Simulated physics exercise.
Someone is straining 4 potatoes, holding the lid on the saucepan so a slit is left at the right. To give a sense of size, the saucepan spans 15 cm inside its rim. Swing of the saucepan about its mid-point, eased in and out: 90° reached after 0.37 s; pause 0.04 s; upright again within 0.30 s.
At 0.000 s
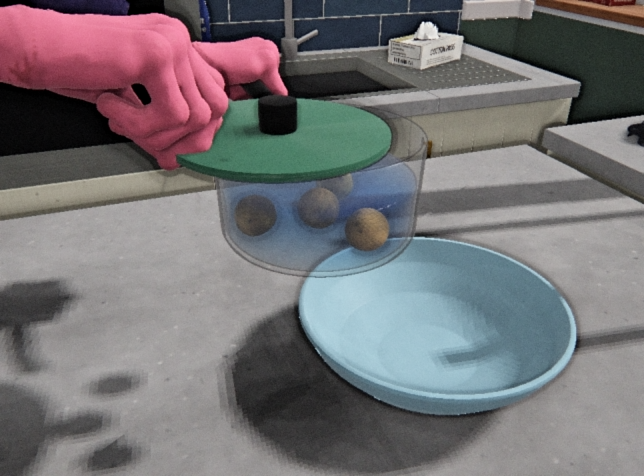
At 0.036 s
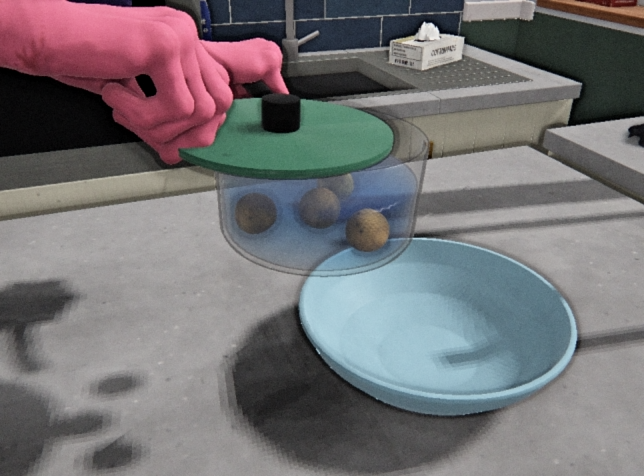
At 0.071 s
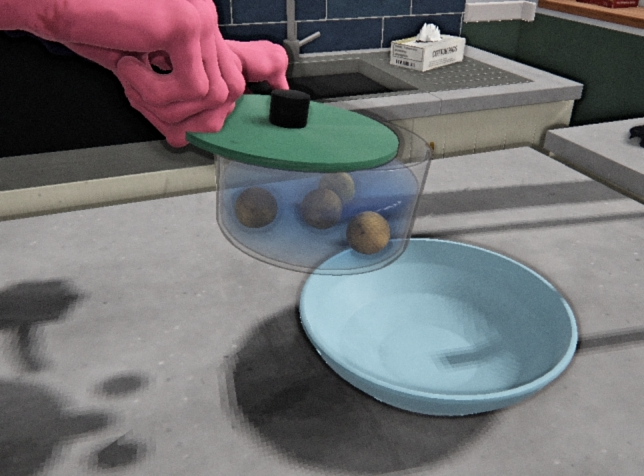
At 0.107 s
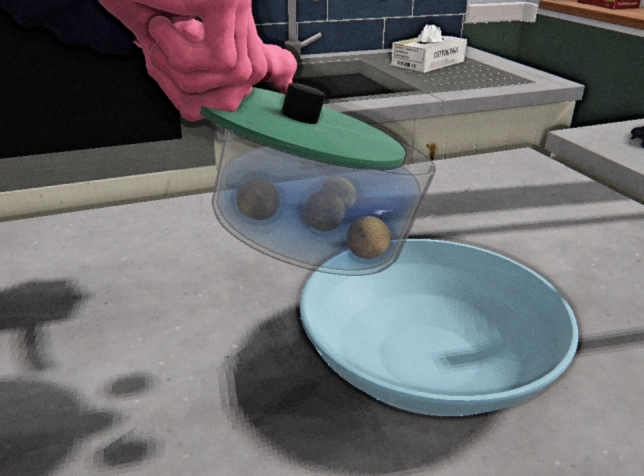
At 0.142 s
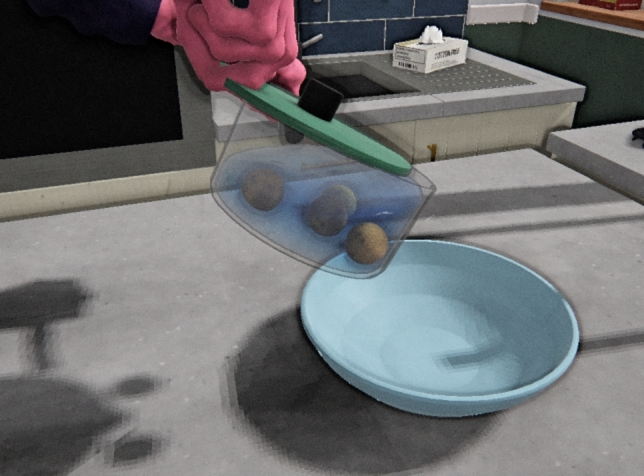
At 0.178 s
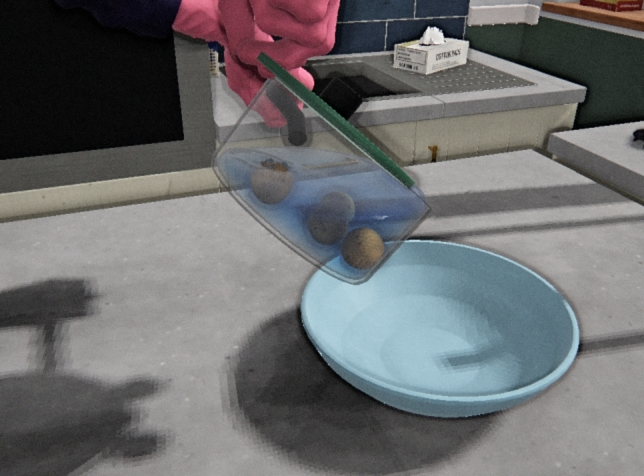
A pink hand held a green lid on a clear saucepan of bluish liquid and potatoes, then tilted it steeply down to the right, its lower edge beside a light blue bowl on the counter.
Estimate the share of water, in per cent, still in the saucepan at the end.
Roughly 36 per cent stays in the saucepan.
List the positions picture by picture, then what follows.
The first frame shows tilt 0°; pouring edge (412, 124); surface from (223, 188) to (406, 161); the lid's edge is at (377, 121), 27 mm short of the rim.
The second frame shows tilt 2°; pouring edge (413, 128); surface from (223, 187) to (406, 162).
The third frame shows tilt 8°; pouring edge (416, 138); surface from (224, 184) to (407, 164).
The fourth frame shows tilt 17°; pouring edge (419, 154); surface from (223, 182) to (411, 168).
The fifth frame shows tilt 29°; pouring edge (418, 175); surface from (221, 176) to (415, 173).
The sixth frame shows tilt 42°; pouring edge (412, 197); surface from (220, 163) to (408, 178); 1 per cent is over the edge; the lid's edge is at (395, 172), 27 mm short of the rim.
Then, 0.31 s in, the tilt is 85° and 66 per cent of the water is still in the saucepan.
Then, 0.41 s in, the tilt is 90° and 47 per cent of the water is still in the saucepan.
Then, 0.51 s in, the tilt is 67° and 38 per cent of the water is still in the saucepan.
Then, 0.62 s in, the tilt is 19° and 37 per cent of the water is still in the saucepan.
Finally, 36 per cent of the water is still in the saucepan.
